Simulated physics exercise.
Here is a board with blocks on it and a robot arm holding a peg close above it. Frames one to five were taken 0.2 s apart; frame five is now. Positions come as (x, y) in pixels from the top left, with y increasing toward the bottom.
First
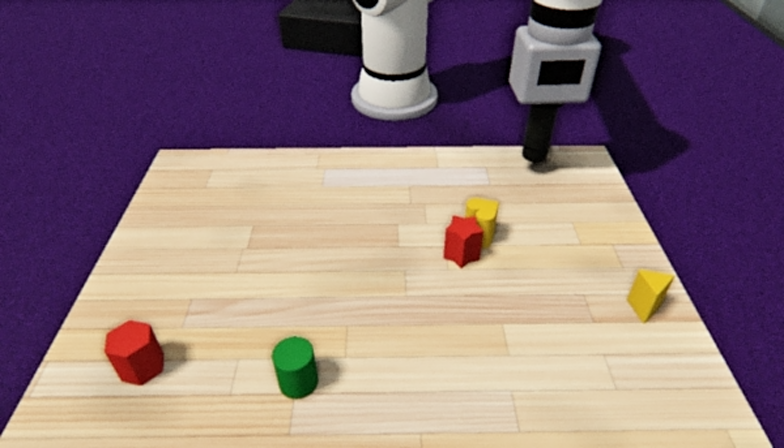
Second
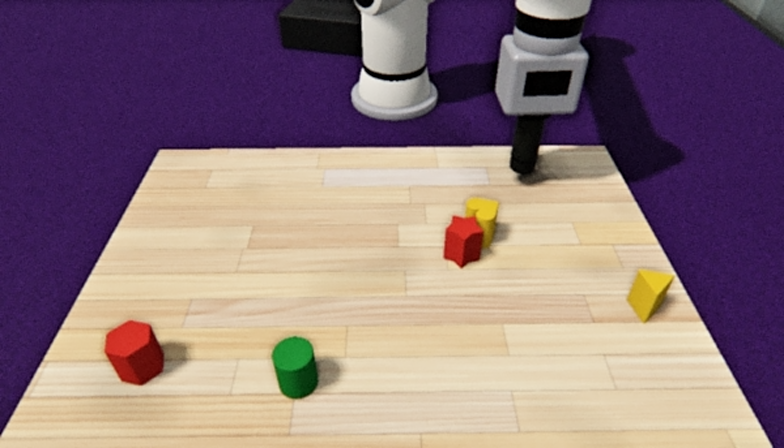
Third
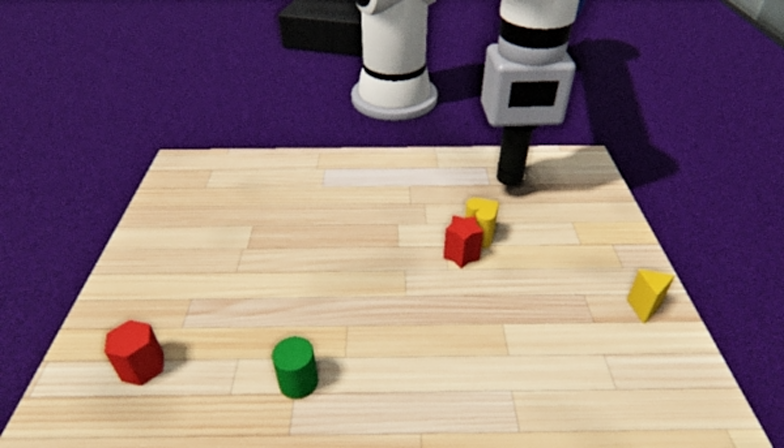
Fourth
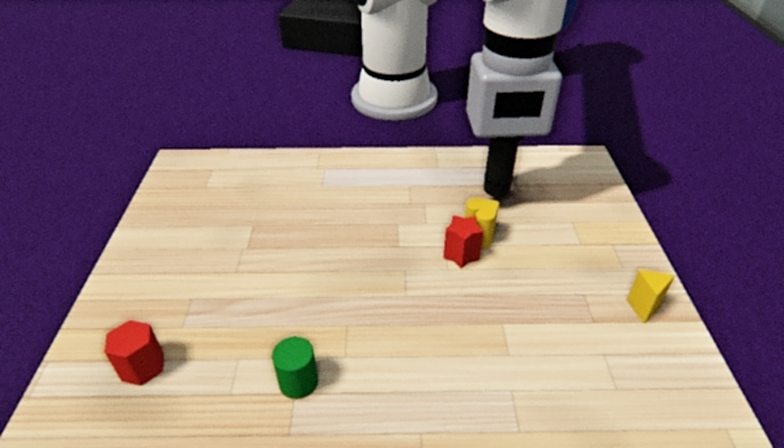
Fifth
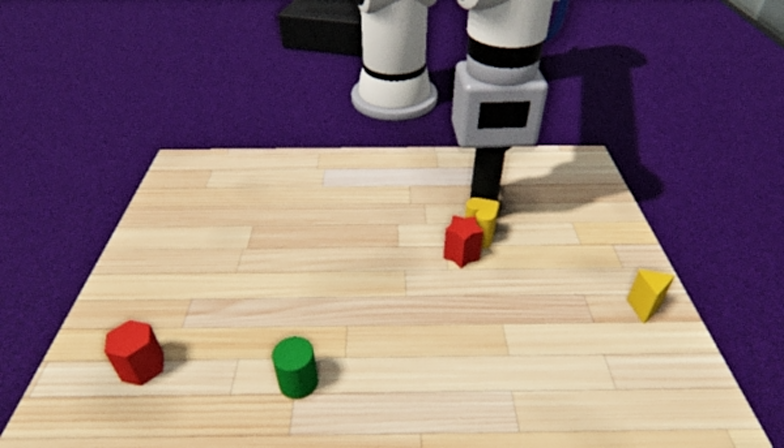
On a light wooden board over a purple surface, a robot arm moves its black peg from the upper right down and left toward a yellow block behind a red star-shaped one, while all the blocks stay still.
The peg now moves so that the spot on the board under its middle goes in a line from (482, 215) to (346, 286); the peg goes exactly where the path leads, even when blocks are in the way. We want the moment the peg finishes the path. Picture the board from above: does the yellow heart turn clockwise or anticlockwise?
It rotates counterclockwise.
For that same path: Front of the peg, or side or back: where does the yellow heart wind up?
I expect it to be beside or behind the peg.
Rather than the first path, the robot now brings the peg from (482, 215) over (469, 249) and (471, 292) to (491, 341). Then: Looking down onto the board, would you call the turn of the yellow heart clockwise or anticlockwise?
It goes anticlockwise.
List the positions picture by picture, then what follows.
In the first picture, peg's lower end (534, 156); red star-shaped block (465, 225); yellow heart (484, 207).
In the second picture, peg (522, 168); blocks still.
In the third picture, peg (509, 179); blocks still.
In the fourth picture, peg (497, 190); blocks still.
In the fifth picture, peg (484, 201); red star-shaped block (465, 225); yellow heart (484, 207).
What follows on the original path. One third of the way, peg (442, 223); red star-shaped block (465, 229), turned 15° clockwise; yellow heart (480, 214), turned 45° anticlockwise.
Two thirds of the way, peg (394, 247); red star-shaped block (465, 229), turned 15° clockwise; yellow heart (480, 214), turned 45° anticlockwise.
At the end, peg (344, 271); red star-shaped block (465, 229), turned 15° clockwise; yellow heart (480, 214), turned 45° anticlockwise.
